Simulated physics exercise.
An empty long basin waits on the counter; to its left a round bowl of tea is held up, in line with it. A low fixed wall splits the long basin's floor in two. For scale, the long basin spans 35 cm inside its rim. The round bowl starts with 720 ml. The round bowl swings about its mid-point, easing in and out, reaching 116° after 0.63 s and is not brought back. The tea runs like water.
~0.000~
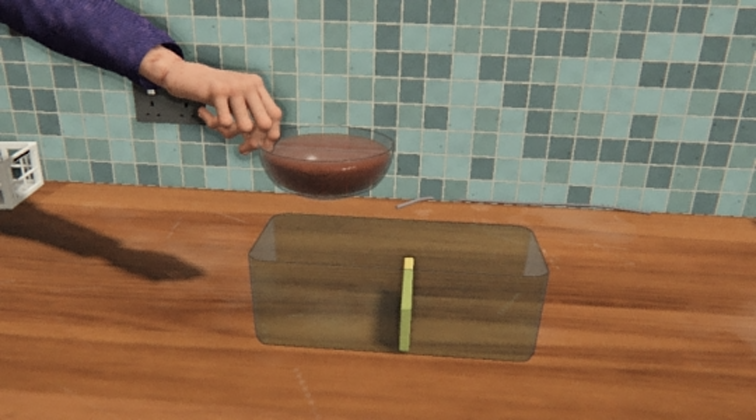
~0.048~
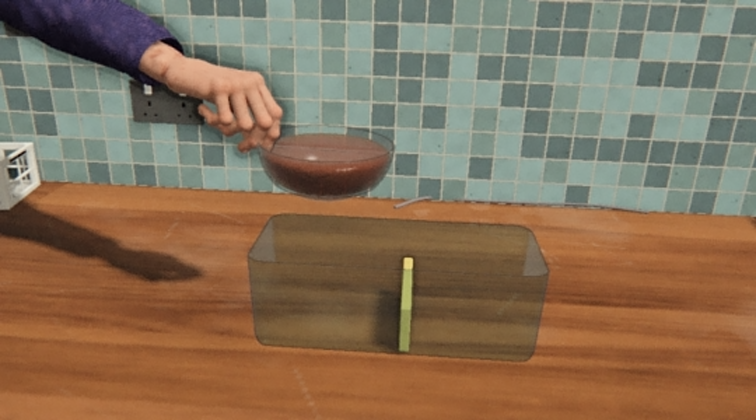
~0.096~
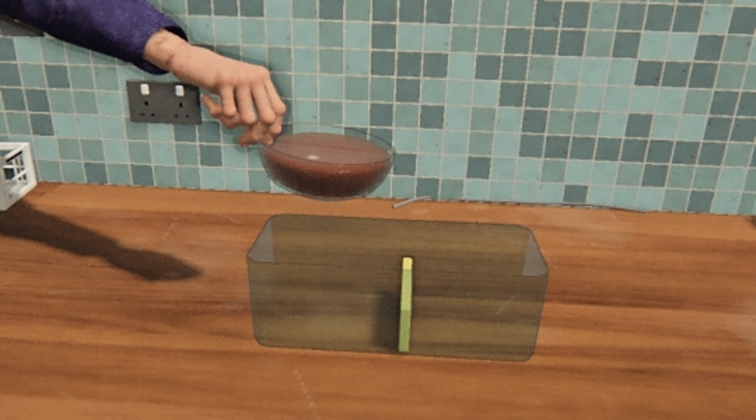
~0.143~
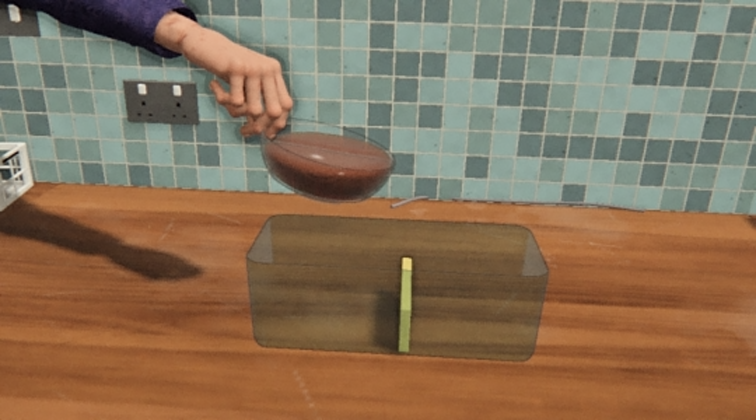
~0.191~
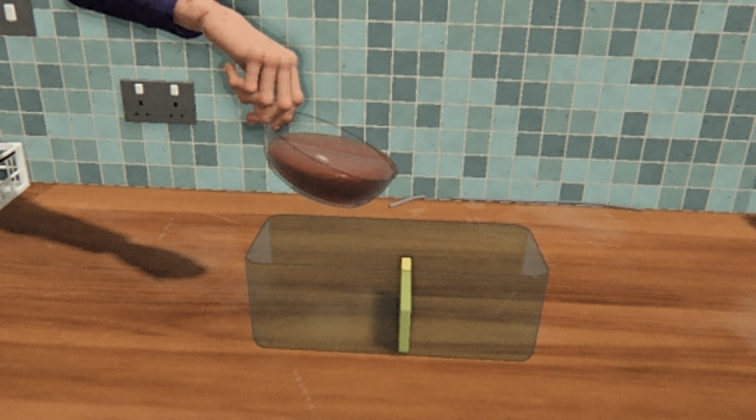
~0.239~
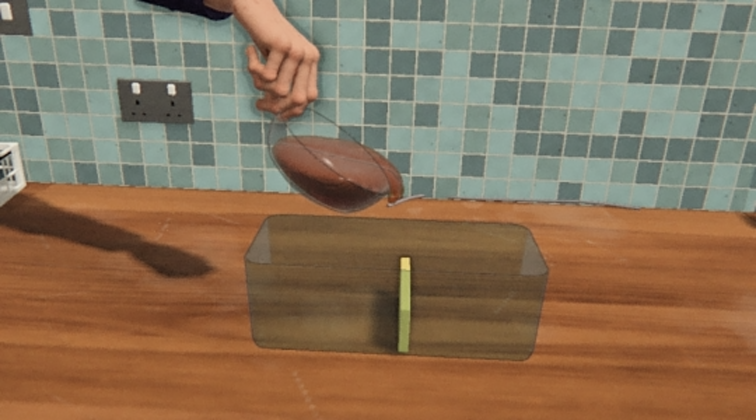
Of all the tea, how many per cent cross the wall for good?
About 57 per cent.
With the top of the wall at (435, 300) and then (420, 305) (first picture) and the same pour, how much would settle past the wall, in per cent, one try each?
In turn about 30 and 45 per cent.
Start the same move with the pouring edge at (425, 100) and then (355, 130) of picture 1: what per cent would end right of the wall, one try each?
In turn about 80 and 10 per cent.
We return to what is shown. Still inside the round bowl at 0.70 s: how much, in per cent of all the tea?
About 0 per cent.
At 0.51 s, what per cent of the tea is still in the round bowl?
Some 2 per cent.
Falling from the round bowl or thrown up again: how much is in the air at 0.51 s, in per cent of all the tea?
Some 6 per cent.
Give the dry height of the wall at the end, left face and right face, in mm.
Left about 50 mm, right about 42 mm.
Then, 0.51 s in, the tilt is 105° and 2 per cent is still to pour, 33 is left of the wall and 60 right of it.
Then, 0.70 s in, the tilt is 116° and 0 per cent is still to pour, 37 is left of the wall and 51 right of it.
Then, 0.91 s in, the tilt is 116° and 0 per cent is still to pour, 40 is left of the wall and 57 right of it.
Then, 1.13 s in, the tilt is 116° and 0 per cent is still to pour, 40 is left of the wall and 57 right of it.
Finally, 40 per cent lies left of the wall, 57 right of it and 2 outside.
